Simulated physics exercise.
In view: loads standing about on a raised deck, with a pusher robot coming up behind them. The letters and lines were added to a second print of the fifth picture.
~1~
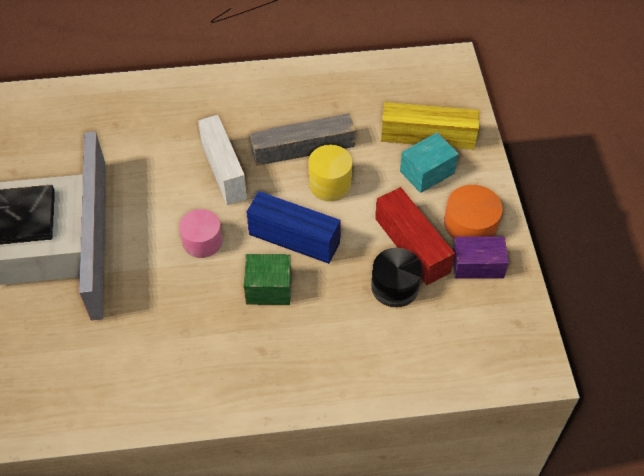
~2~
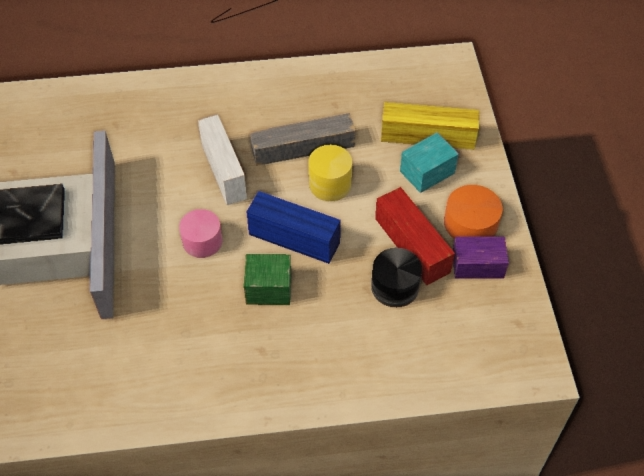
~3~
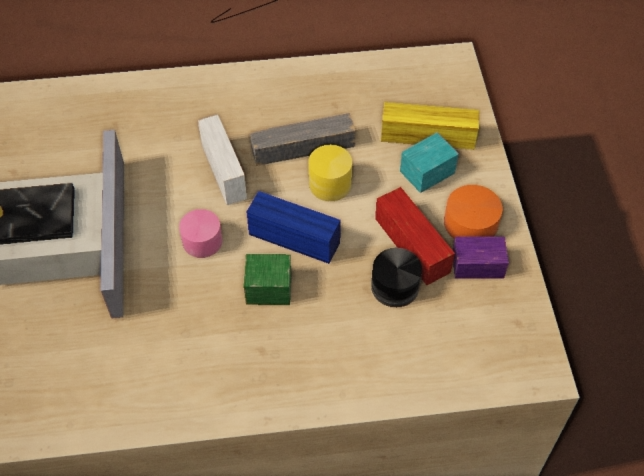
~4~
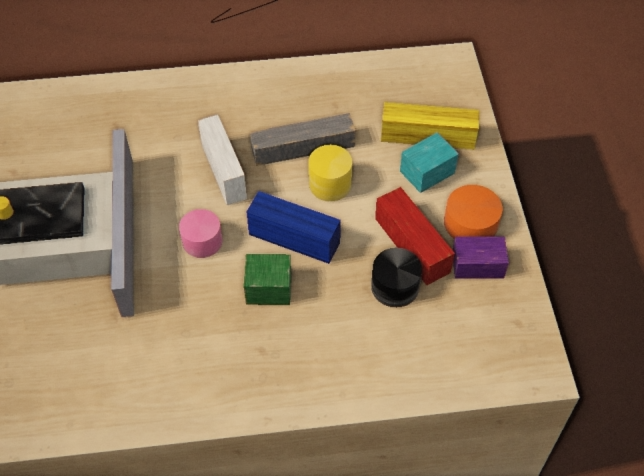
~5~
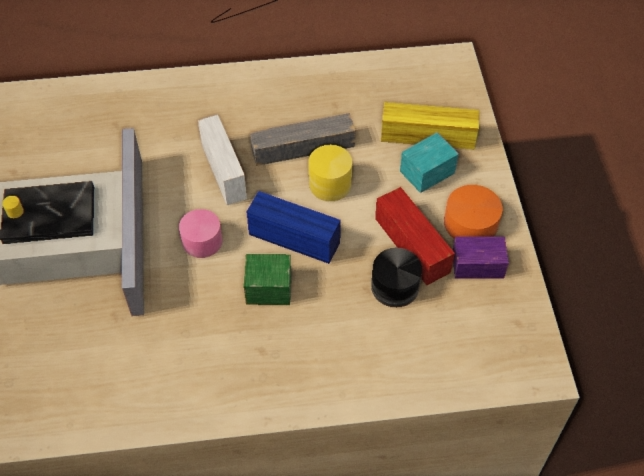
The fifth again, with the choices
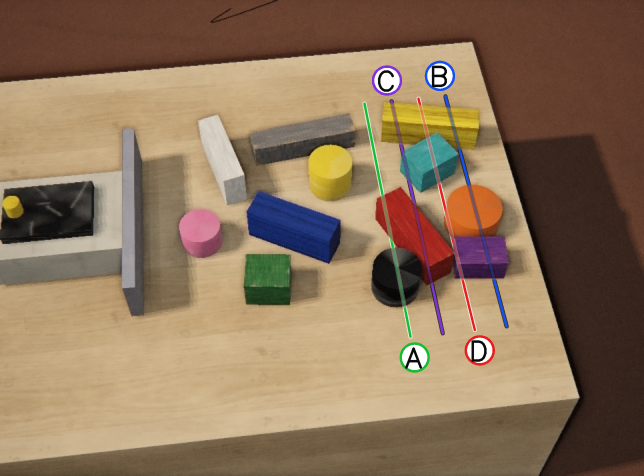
A robot with a wide grey plate on its front rolled slowly to the right across a pale wooden deck, nearing a scattered group of colourful blocks and cylinders, which all stayed still.
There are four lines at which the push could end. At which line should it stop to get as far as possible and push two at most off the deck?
It should halt at A.
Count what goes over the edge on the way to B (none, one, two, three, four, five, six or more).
Six or more.
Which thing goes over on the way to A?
It is the yellow stick.
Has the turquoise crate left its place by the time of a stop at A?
By then, yes.
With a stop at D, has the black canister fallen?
By then, no.
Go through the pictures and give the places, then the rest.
The first frame shows yellow canister (331, 173); white bar (222, 160); red bar (413, 235).
The second frame shows robot (24, 213); turquoise crate (429, 163).
The third frame shows robot (34, 212); grey bar (303, 139).
The fourth frame shows robot (45, 211); black canister (396, 278).
The fifth frame shows robot (55, 210); orange canister (473, 215); yellow stick (430, 126); blue stick (294, 228).
On the marked copy, A at (385, 210); B at (473, 201); C at (415, 207); D at (444, 204).
Taking A. A third of the way, robot (149, 201); white bar (236, 158); blue stick (312, 226).
Two thirds of the way, robot (241, 192); yellow stick (476, 121); red bar (419, 236).
When it is over, robot (312, 186); yellow stick over the edge; purple crate (538, 246); one fallen.
As for the rest, B drops eight; C drops three; D drops five.
